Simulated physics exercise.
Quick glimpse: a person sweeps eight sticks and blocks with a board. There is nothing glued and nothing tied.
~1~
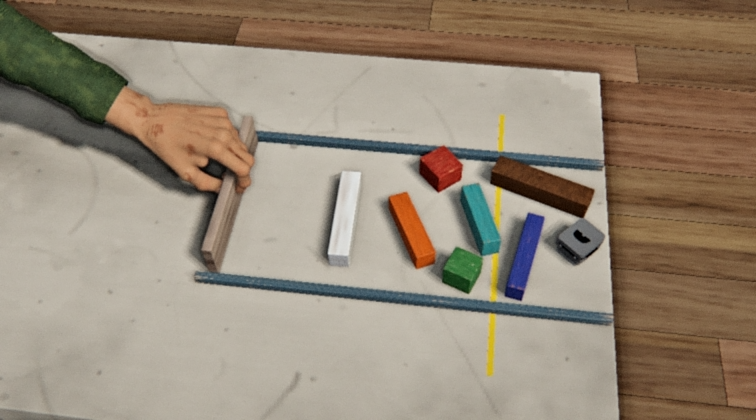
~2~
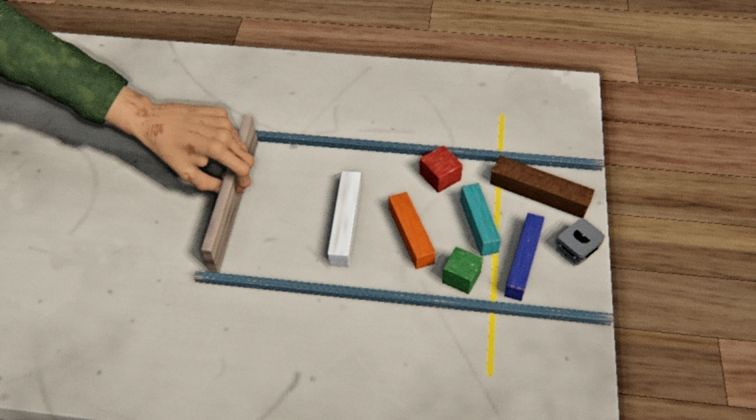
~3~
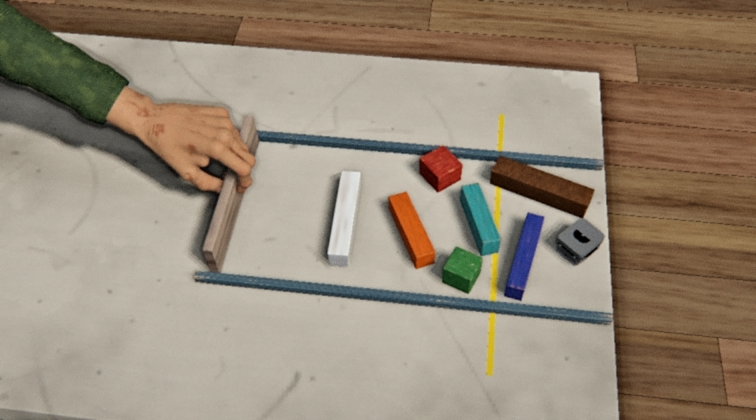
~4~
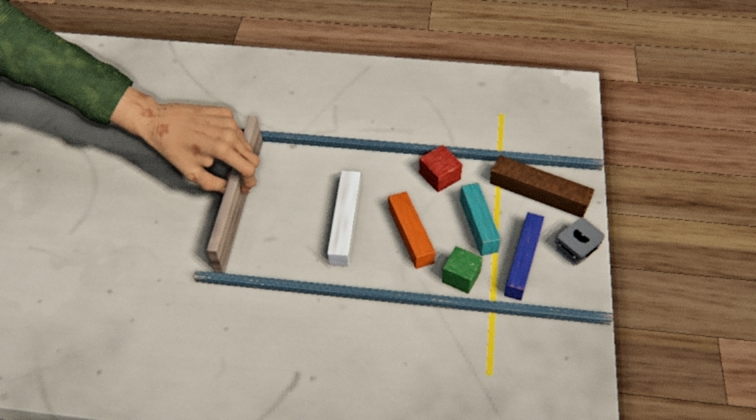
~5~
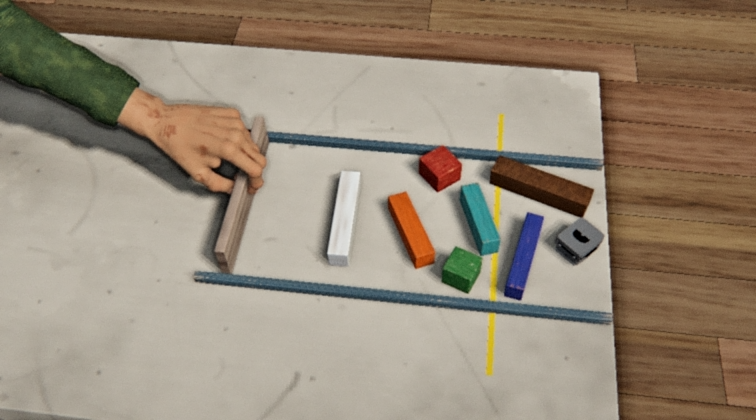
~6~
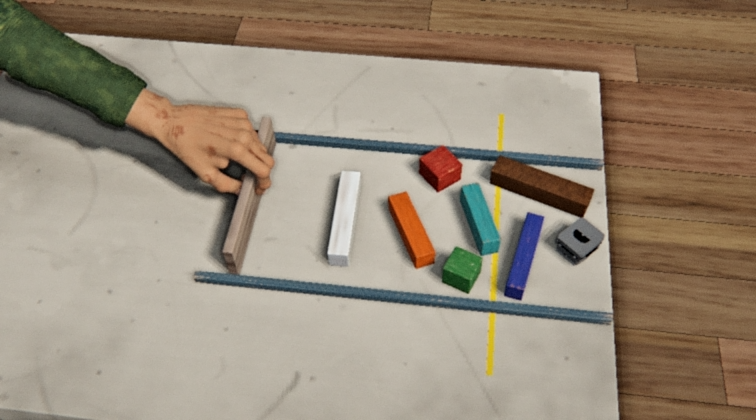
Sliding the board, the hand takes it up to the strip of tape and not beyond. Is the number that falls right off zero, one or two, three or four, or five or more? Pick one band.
It is zero.
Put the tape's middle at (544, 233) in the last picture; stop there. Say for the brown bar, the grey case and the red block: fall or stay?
Observed: Brown bar toppled; grey case toppled; red block not toppled.
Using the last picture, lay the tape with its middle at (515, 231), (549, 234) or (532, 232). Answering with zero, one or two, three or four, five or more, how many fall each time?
Try 1 - one to two; try 2 - three or four; try 3 - either one or two.
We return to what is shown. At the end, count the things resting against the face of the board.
Contact count: 2.
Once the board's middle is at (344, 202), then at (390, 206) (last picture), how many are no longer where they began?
That makes 1 at the first spot and 2 at the second.
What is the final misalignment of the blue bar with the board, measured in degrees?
Angle: Roughly 15 degrees.
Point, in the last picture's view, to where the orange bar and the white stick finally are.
The orange bar stops around (527, 237); the white stick around (506, 232).
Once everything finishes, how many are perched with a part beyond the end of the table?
You'd get 2.
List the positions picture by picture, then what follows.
Grey case (580, 243); brown bar (541, 187); blue bar (525, 256); board (232, 192); tape (497, 229), in the first picture.
Brown bar (541, 187); turquoise bar (480, 219), in the second picture.
Blue bar (525, 255); red block (441, 169), in the third picture.
Grey case (579, 243); green block (462, 270), in the fourth picture.
Brown bar (540, 186); orange bar (411, 230), in the fifth picture.
Grey case (579, 243); brown bar (541, 186); blue bar (525, 255); board (251, 193); tape (496, 229), in the sixth picture.
A little later, none off yet; grey case at rest near (579, 243); brown bar at rest near (541, 186); blue bar at rest near (525, 255).
Next, none off yet; grey case at rest near (579, 243); brown bar shifted a little near (559, 190); blue bar moving near (531, 257).
When it is over, the number that fall off is zero.
